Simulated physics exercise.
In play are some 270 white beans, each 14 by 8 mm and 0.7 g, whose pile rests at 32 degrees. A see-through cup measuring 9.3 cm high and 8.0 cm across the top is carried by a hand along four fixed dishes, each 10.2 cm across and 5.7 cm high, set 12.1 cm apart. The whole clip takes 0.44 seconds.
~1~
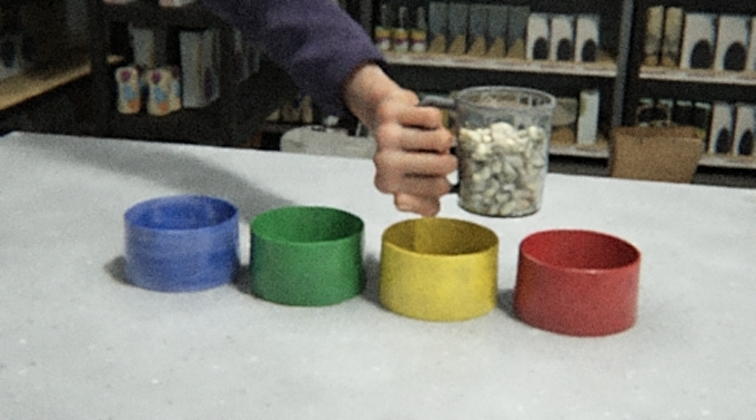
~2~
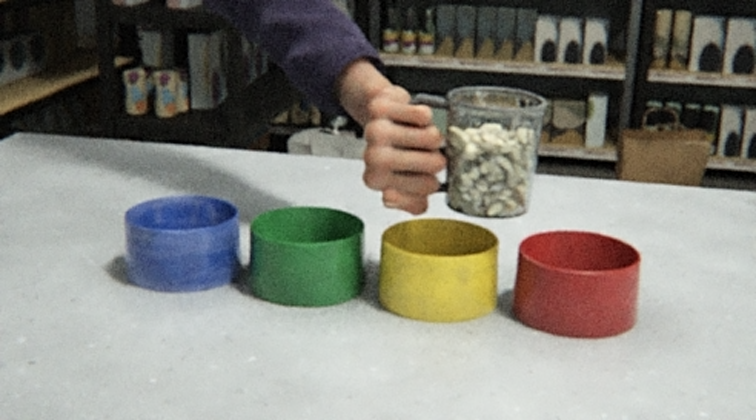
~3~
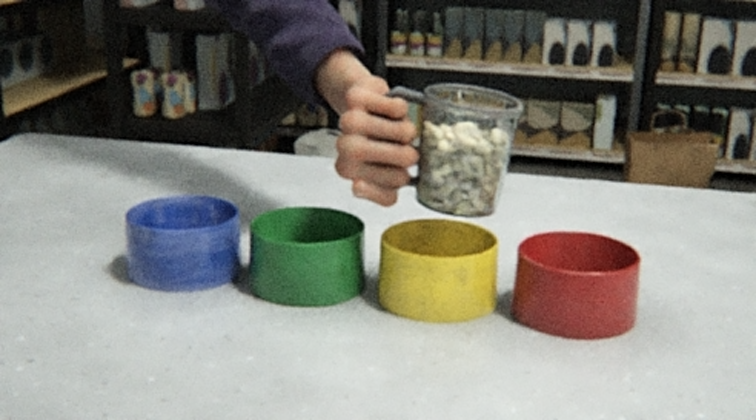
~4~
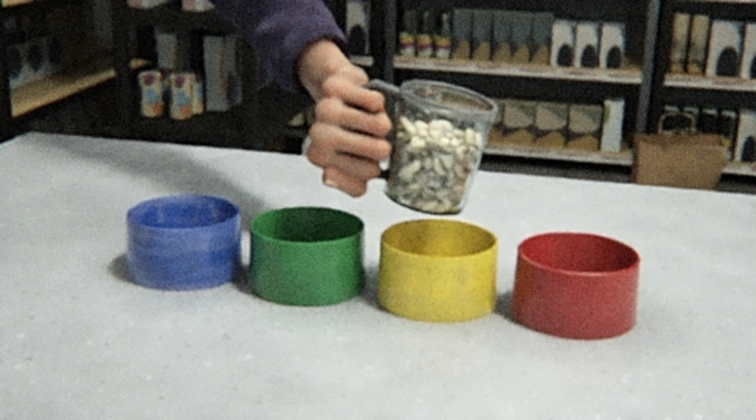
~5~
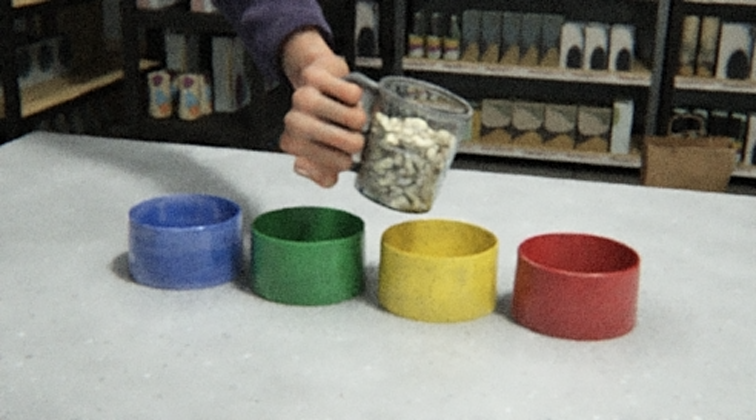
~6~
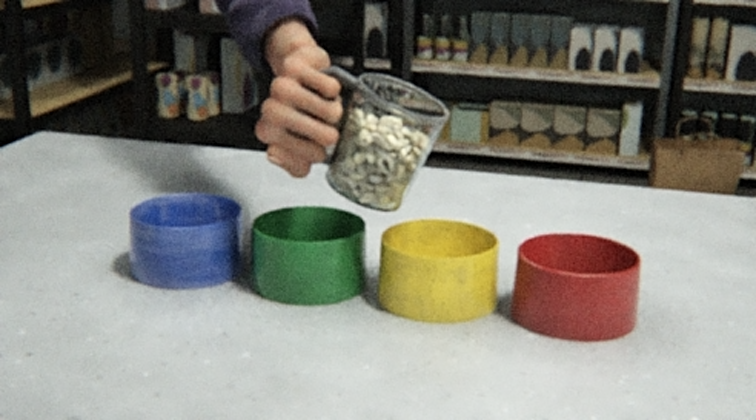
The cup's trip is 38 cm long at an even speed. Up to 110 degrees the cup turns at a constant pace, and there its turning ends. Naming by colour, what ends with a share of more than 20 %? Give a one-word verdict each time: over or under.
Verdicts: Red dish under, blue dish over, green dish under, yellow dish under, counter under.
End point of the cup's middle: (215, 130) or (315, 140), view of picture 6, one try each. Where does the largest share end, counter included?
Most lands at green on the first run and at counter on the second.
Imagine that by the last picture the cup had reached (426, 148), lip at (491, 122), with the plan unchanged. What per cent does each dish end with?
Per cent kept: Red 0, blue 90, green 0, yellow 0.
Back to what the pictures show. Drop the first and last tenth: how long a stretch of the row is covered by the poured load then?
Some 6 cm.
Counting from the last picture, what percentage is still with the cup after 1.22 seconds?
Around 100 per cent of the load.
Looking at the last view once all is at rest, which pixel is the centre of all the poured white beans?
Estimated resting centre: Around (180, 242).
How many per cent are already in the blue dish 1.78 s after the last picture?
By that moment it's near 60 percent.
Then, 0.74 s after the last picture, tilt 63 degrees; cup holds 100 %.
Then, 1.22 s after the last picture, tilt 90 degrees; cup holds 100 %.
Then, 1.78 s after the last picture, tilt 110 degrees; cup holds 40 %, blue 60 %.
In the end, red 0 %, blue 100 %, green 0 %, yellow 0 %, counter 0 %.
